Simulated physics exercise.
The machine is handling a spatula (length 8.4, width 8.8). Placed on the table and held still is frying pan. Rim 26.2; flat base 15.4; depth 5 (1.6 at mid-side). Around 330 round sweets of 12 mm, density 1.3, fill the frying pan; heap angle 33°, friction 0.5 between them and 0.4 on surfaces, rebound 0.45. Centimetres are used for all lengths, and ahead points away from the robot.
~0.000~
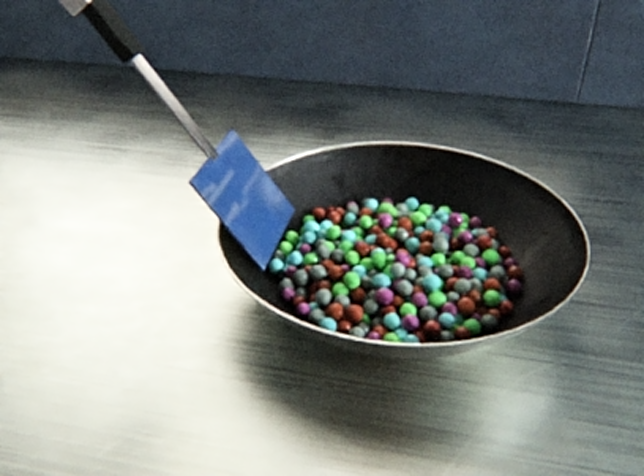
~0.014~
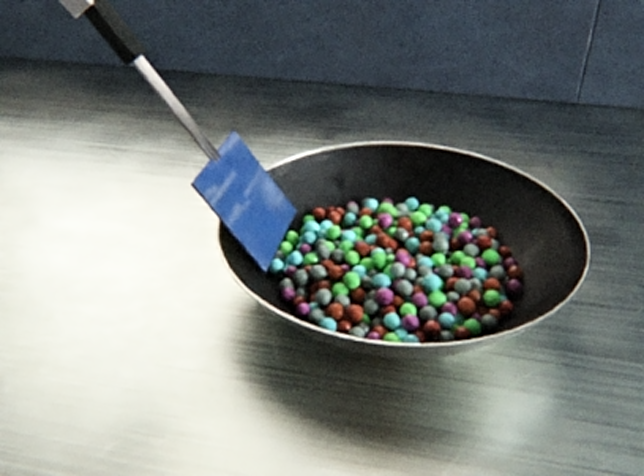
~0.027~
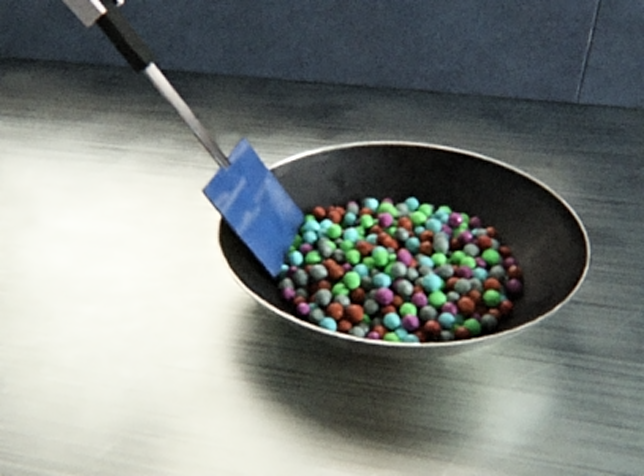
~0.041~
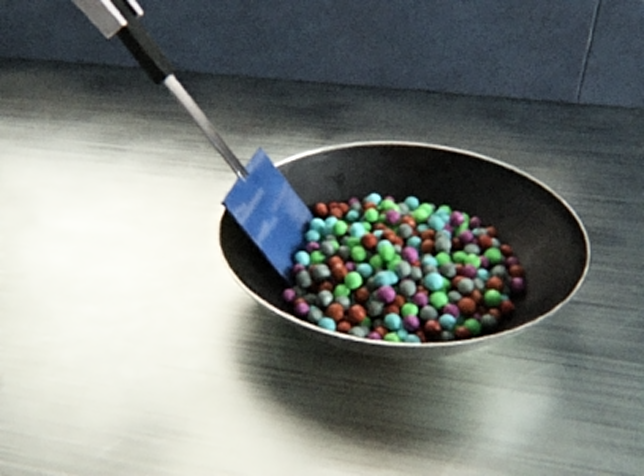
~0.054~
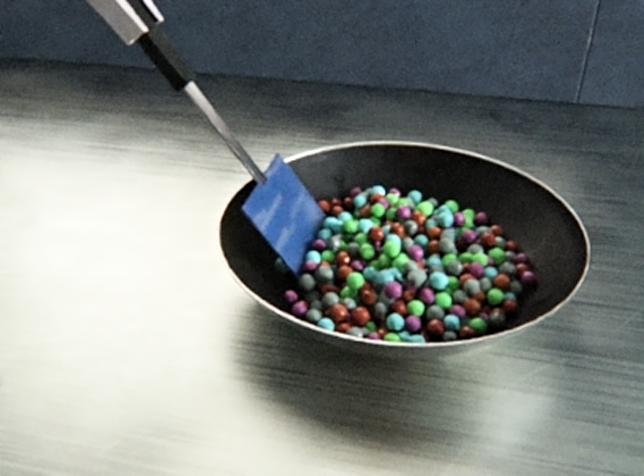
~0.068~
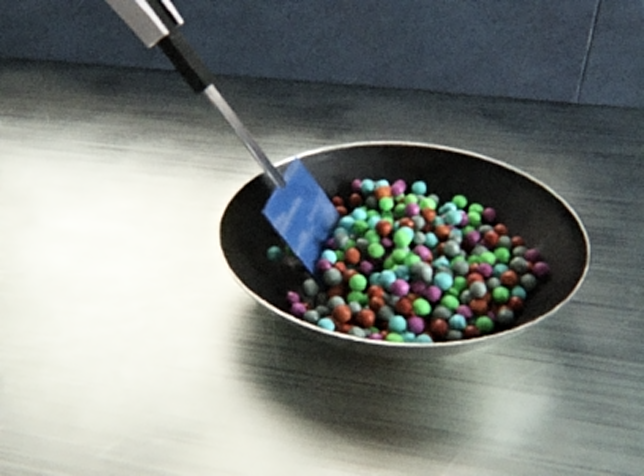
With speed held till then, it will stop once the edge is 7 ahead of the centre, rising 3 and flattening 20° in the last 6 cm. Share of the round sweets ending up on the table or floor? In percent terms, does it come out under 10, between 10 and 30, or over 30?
It comes out between 10 and 30 %.
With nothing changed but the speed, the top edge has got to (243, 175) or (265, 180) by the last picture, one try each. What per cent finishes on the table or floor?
First try about 0 %, second try about 5 %.
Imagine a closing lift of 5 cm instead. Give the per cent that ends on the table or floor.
About 15 %.
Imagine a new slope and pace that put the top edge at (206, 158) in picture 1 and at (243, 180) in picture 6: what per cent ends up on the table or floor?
0 per cent.
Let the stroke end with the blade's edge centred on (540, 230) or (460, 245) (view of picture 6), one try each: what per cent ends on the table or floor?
First try about 40 percent, second about 0 percent.
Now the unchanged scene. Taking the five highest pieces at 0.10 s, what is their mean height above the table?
Estimated height above table: Approx. 6 cm.
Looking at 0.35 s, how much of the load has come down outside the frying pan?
Close to 10 per cent of the load.
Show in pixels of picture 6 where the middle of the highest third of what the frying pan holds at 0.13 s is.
It is centred at roughly (465, 240).
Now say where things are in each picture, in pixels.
The spatula top edge at (212, 154), sloping 54°; upper third of the load around (400, 258), from x 275 to 515, top at y 205; 330 in the frying pan, in the first picture.
The spatula top edge at (214, 155), sloping 54°; upper third of the load around (400, 258), from x 275 to 515, top at y 205, in the second picture.
The spatula top edge at (224, 163), sloping 54°; upper third of the load around (392, 258), from x 285 to 515, top at y 205, in the third picture.
The spatula top edge at (242, 173), sloping 54°; upper third of the load around (393, 255), from x 290 to 520, top at y 200, in the fourth picture.
The spatula top edge at (261, 179), sloping 54°; upper third of the load around (393, 247), from x 285 to 530, top at y 195, in the fifth picture.
The spatula top edge at (280, 182), sloping 54°; upper third of the load around (401, 239), from x 275 to 540, top at y 185; 330 in the frying pan, in the sixth picture.
After 0.10 s, sloping 54°, highest piece 7 above the table; 330 in the frying pan.
After 0.13 s, sloping 47°, highest piece 9 above the table; 330 in the frying pan.
After 0.35 s, sloping 34°, highest piece 6 above the table; 283 in the frying pan, 39 on the table or floor, 8 on the blade or in flight.
After 1.40 s, sloping 34°, highest piece 5 above the table; 282 in the frying pan, 48 on the table or floor.
In the end, 282 in the frying pan, 48 on the table or floor. That is 15 % on the table or floor.
